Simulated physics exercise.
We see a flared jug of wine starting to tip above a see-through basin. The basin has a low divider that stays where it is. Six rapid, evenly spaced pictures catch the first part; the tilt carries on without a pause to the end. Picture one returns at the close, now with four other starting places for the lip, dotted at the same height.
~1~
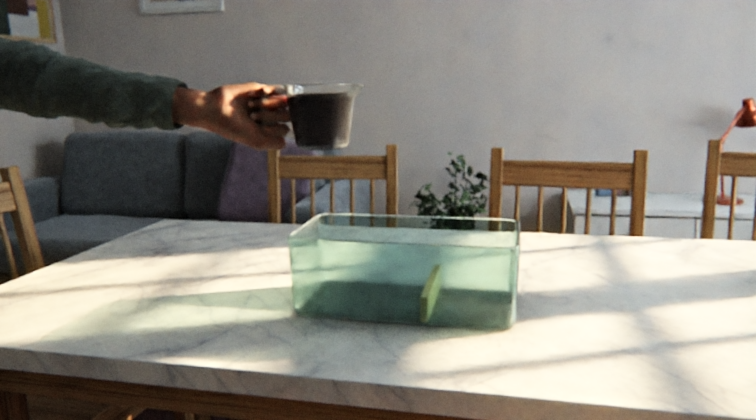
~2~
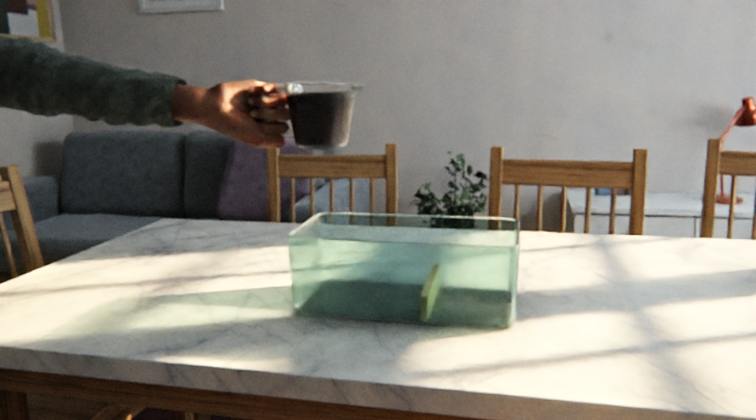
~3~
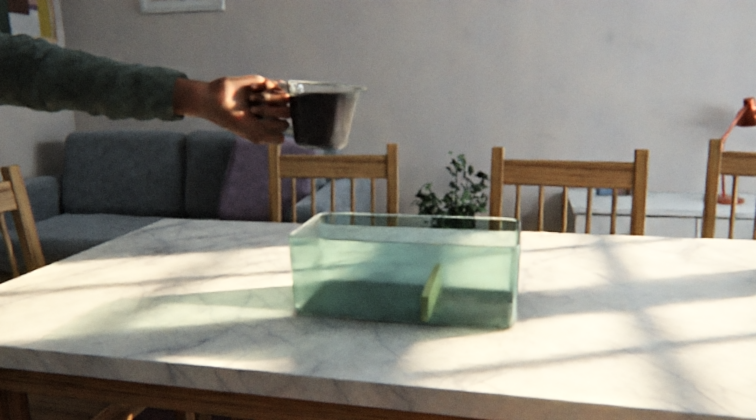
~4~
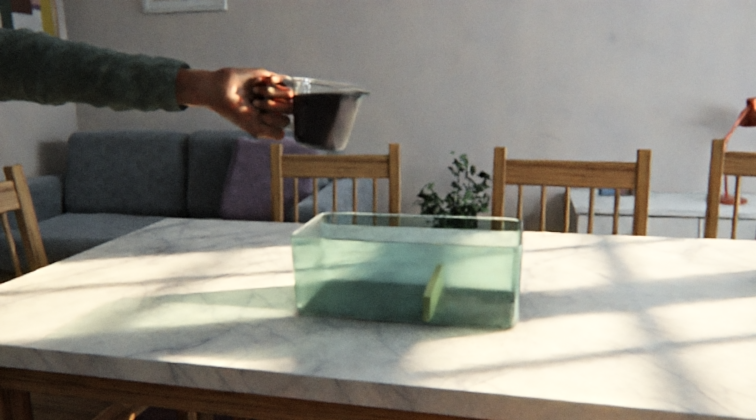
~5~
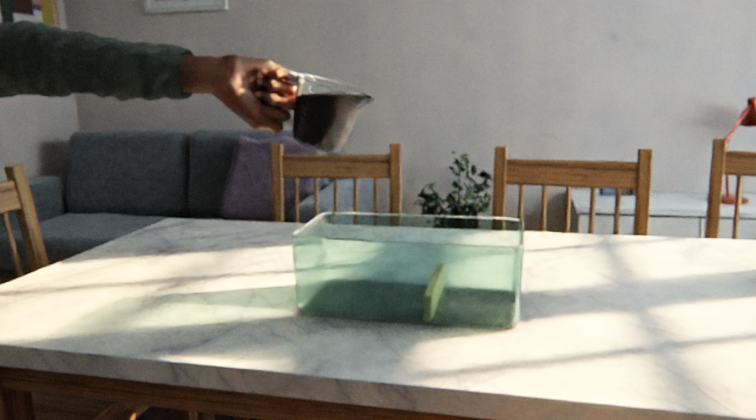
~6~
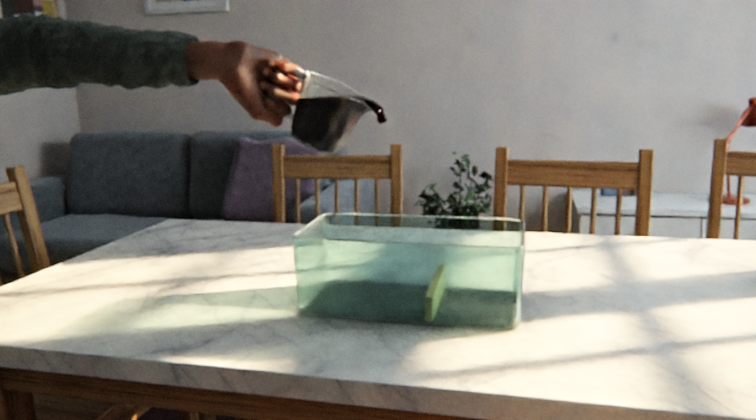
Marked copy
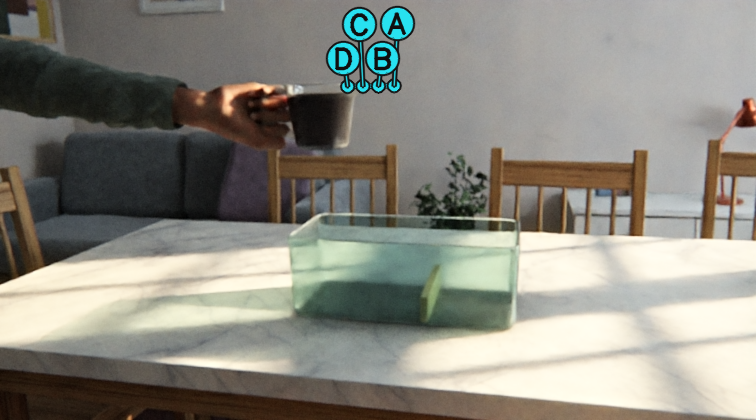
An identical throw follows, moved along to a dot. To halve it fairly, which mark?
Go for B.
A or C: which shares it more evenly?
That is dot A.
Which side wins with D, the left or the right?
The left side.
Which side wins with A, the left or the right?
More ends on the right.
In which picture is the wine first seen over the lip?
In picture 6.
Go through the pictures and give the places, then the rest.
Upright, lip at (363, 86); basin from (295, 312) to (515, 328); top of the wall at (432, 279); nothing has left yet, in the first picture.
Upright, lip at (363, 86); nothing has left yet, in the second picture.
Tipped about 5°, lip at (366, 89); nothing has left yet, in the third picture.
Tipped about 10°, lip at (370, 93); nothing has left yet, in the fourth picture.
Tipped about 18°, lip at (373, 100); nothing has left yet, in the fifth picture.
Tipped about 27°, lip at (376, 109); wine is over the lip, down to (382, 121), in the sixth picture.
On the marked copy, A at (394, 85); B at (378, 86); C at (362, 86); D at (347, 86).
With A, about 26 % ends left of the wall and 72 % right of it.
With B, about 53 % ends left of the wall and 45 % right of it.
With C, about 90 % ends left of the wall and 6 % right of it; 3 % is lost outside.
With D, about 91 % ends left of the wall and 7 % right of it.
